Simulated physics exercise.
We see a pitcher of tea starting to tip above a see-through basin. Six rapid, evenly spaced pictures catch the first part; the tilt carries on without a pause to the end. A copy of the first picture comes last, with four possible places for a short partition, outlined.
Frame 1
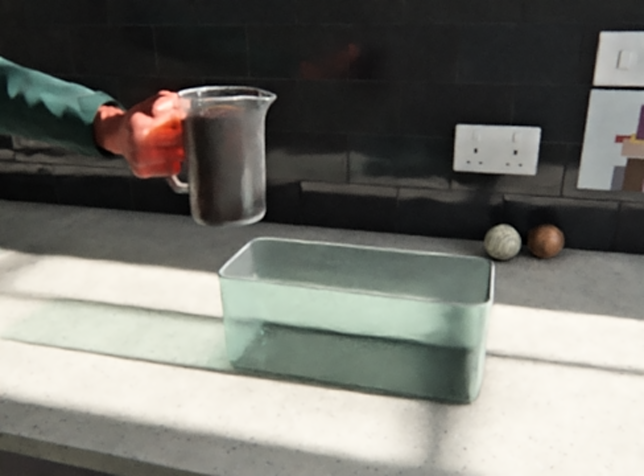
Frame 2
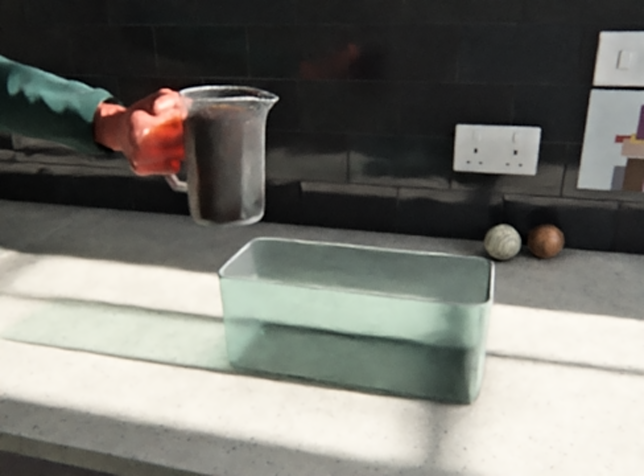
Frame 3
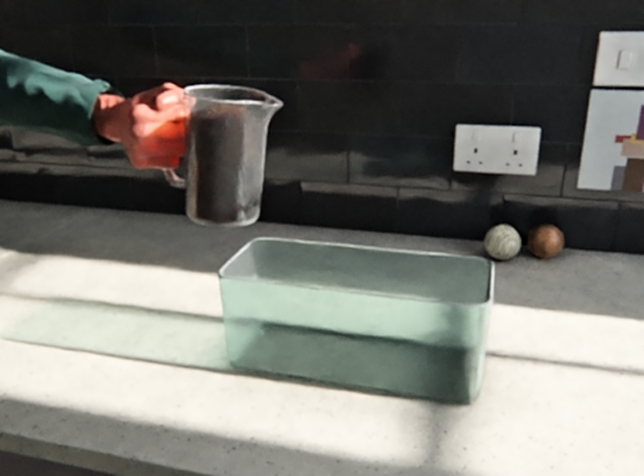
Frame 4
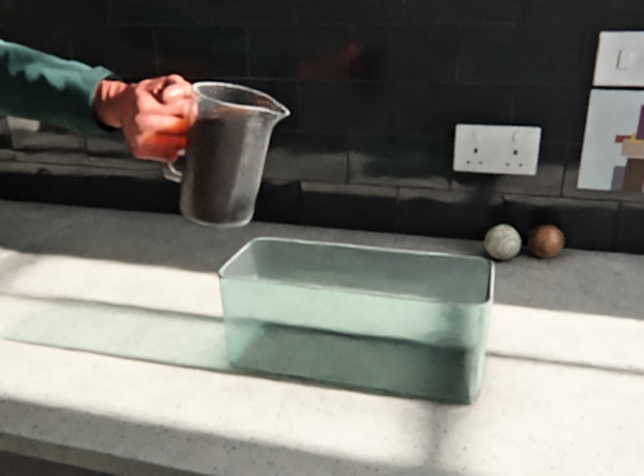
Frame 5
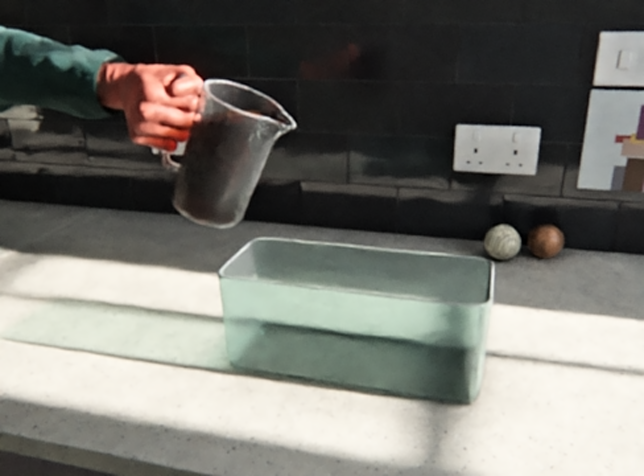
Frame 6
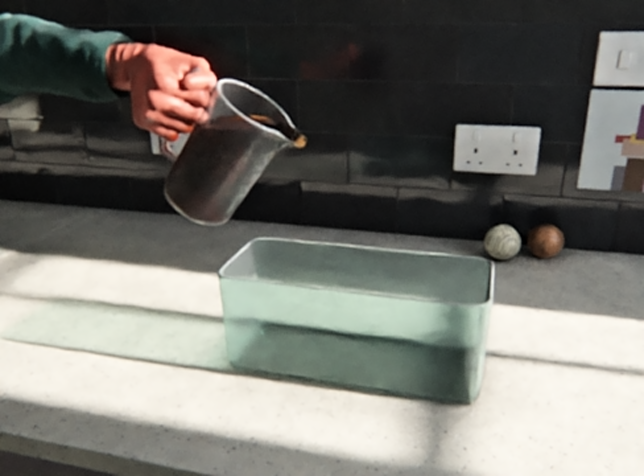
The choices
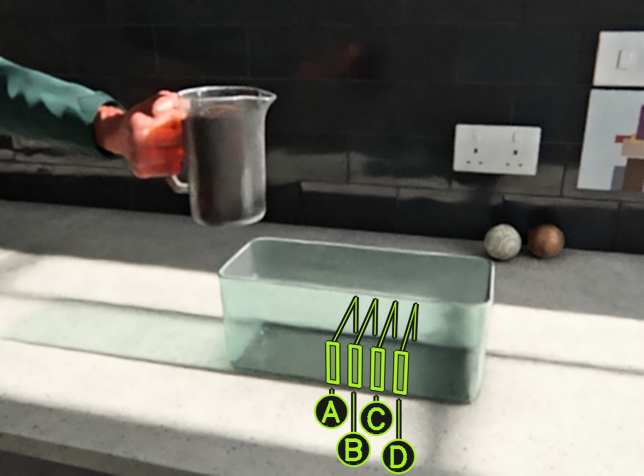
A hand in a green sleeve tilting a clear pitcher of tea rightward above a see-through basin, tea reaching the lip.
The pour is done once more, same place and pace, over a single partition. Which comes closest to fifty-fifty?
A.
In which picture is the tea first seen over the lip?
In picture 6.
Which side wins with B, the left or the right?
The left side.
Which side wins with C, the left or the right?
More ends on the left.
In lime, A at (331, 389); B at (353, 393); C at (376, 396); D at (398, 400).
If A is chosen, about 54 % ends left of the wall and 44 % right of it.
If B is chosen, about 88 % ends left of the wall and 8 % right of it; 4 % is lost outside.
If C is chosen, about 95 % ends left of the wall and 4 % right of it.
If D is chosen, about 95 % ends left of the wall and 5 % right of it.
